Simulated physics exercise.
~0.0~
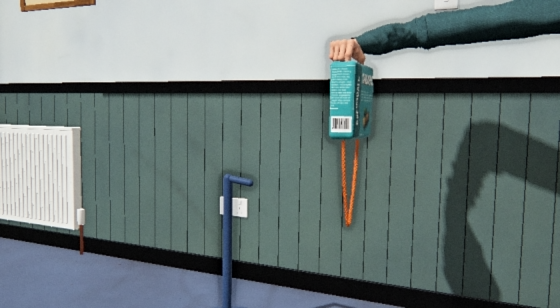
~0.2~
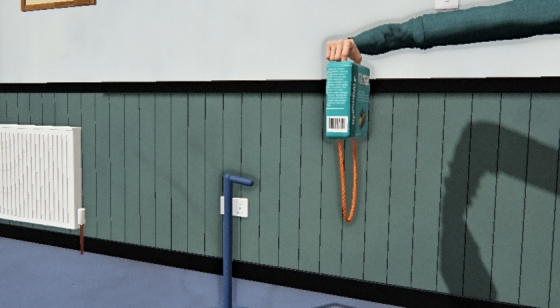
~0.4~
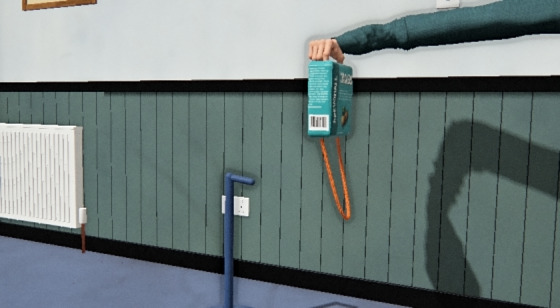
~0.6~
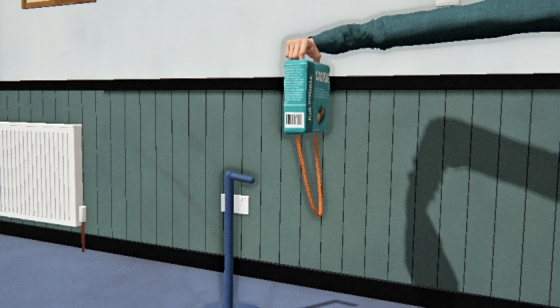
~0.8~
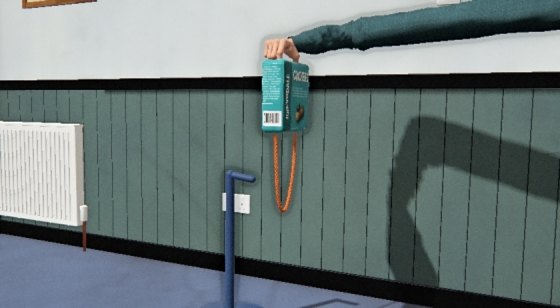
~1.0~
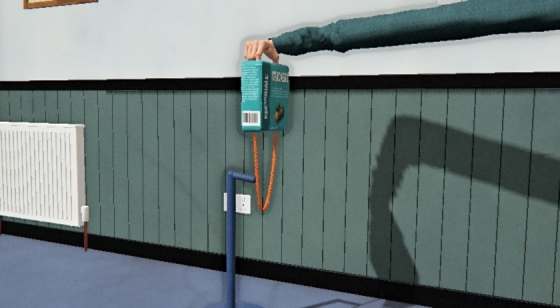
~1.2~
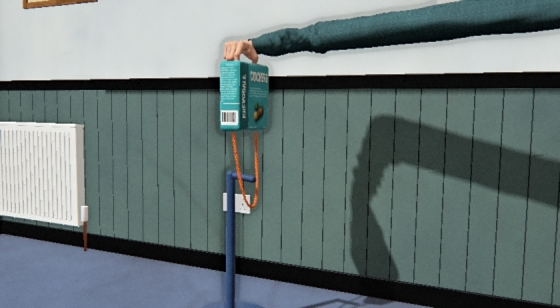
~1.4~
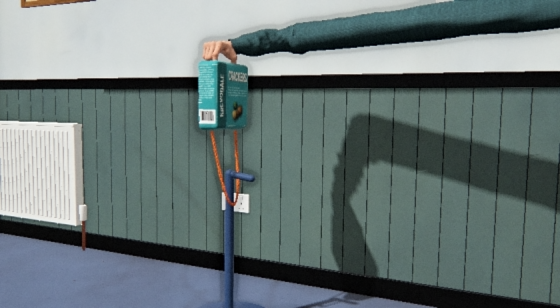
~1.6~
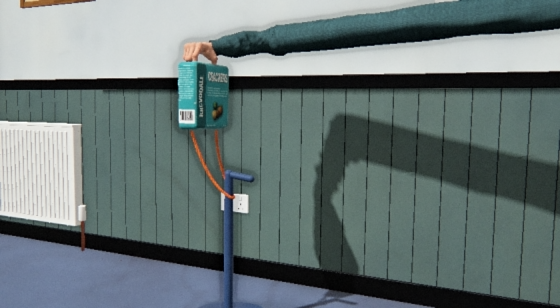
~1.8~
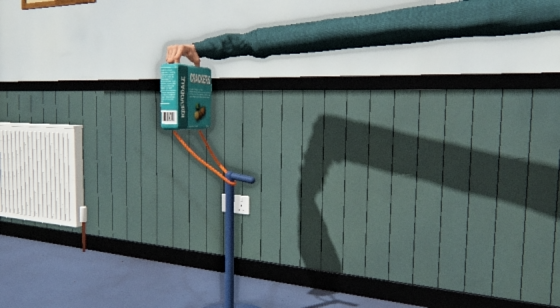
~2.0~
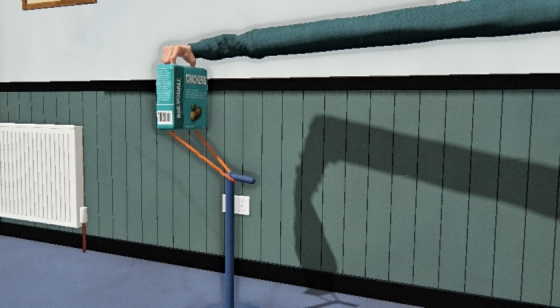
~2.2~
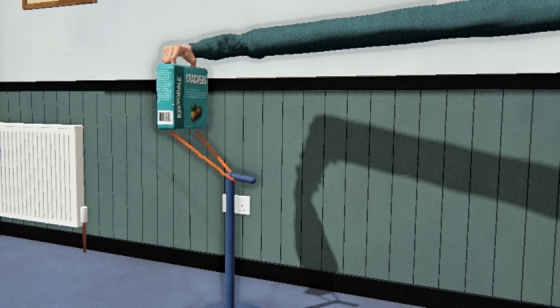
To begin with, a hand on a long teal-sleeved arm holds a turquoise bag, boxy in shape, upright against a green panelled wall, with an orange loop hanging beneath it. To the left stands a short blue post with a bar at its top, near a white radiator. The arm carries the bag steadily left, the loop swaying slightly below. As the bag passes above the post, the loop comes down around it and catches under the bar. The bag moves a little farther left, drawing the loop slantwise until it is tight, and the hand stops with the bag past the post, still snagged.
